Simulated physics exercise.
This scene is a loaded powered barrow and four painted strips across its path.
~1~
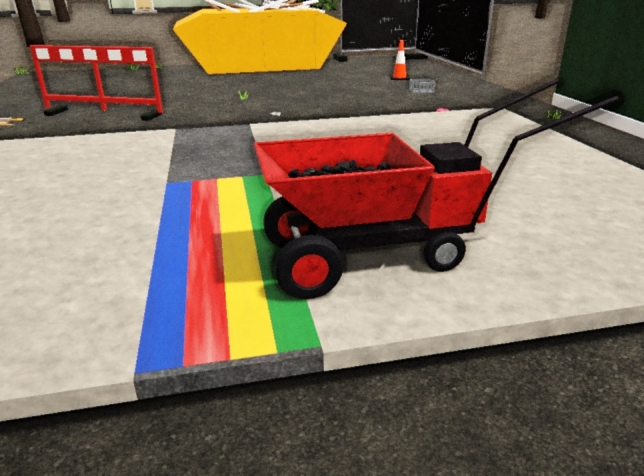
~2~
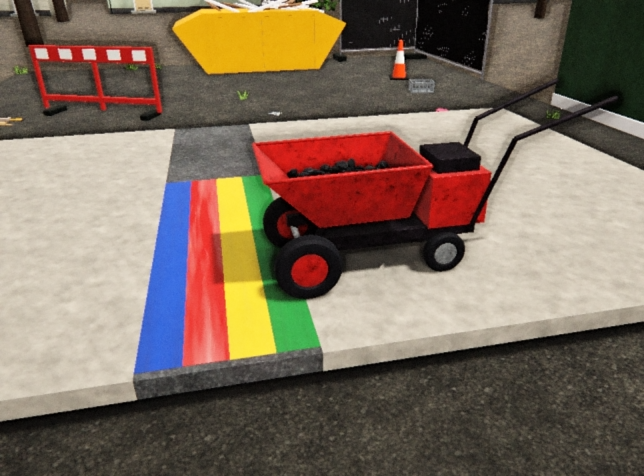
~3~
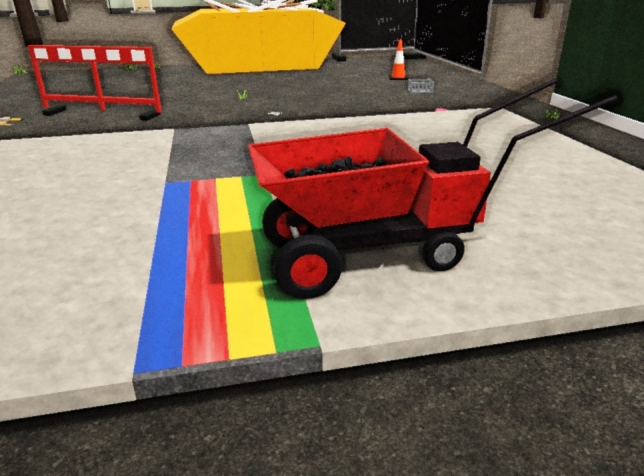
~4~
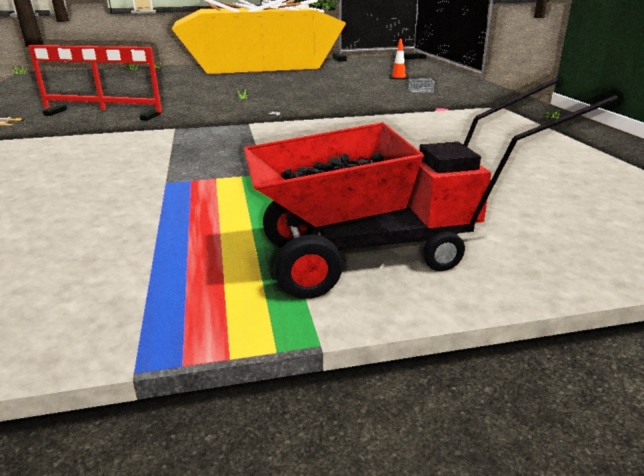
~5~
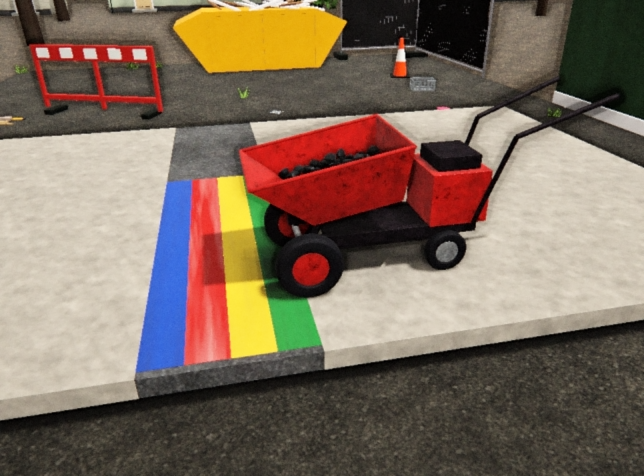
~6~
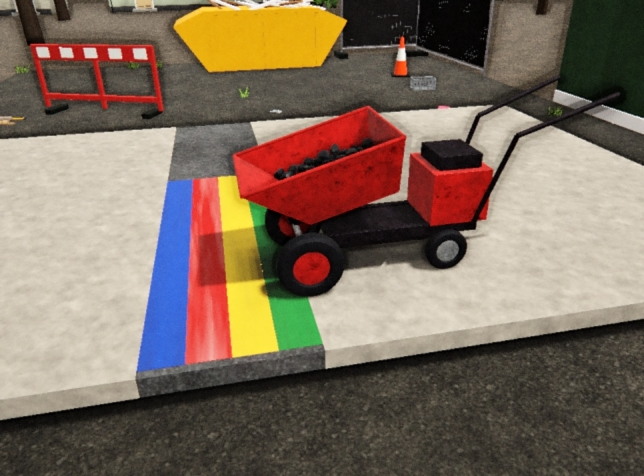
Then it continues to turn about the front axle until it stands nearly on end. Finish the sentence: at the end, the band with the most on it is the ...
At the end, the band with the most on it is the blue one.
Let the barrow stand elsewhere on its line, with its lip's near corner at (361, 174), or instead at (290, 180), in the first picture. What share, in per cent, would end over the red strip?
In order: 10 % and 50 %.
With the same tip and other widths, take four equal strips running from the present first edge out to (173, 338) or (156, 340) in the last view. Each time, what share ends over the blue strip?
In turn 40 and 40 in a hundred.
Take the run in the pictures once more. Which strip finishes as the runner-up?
The strip in red.
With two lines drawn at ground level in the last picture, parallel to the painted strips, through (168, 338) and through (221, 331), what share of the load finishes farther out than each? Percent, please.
Close to 40 and 90 per cent respectively.
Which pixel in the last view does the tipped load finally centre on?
Once it all stops, the middle lies near (174, 277).
Shortly afterwards, skip tipped steeply; the whole lot in the skip.
Next, skip tipped steeply; all but a few in the skip; only a few over the red strip; only a few over the blue strip.
Some moments later, skip tipped right over; near a quarter in the skip; near a quarter over the red strip; near a third over the blue strip; near a quarter off the paint.
In the end, skip tipped right over; a little in the skip; none at all over the green strip; none at all over the yellow strip; near a quarter over the red strip; near a third over the blue strip; near a quarter off the paint.
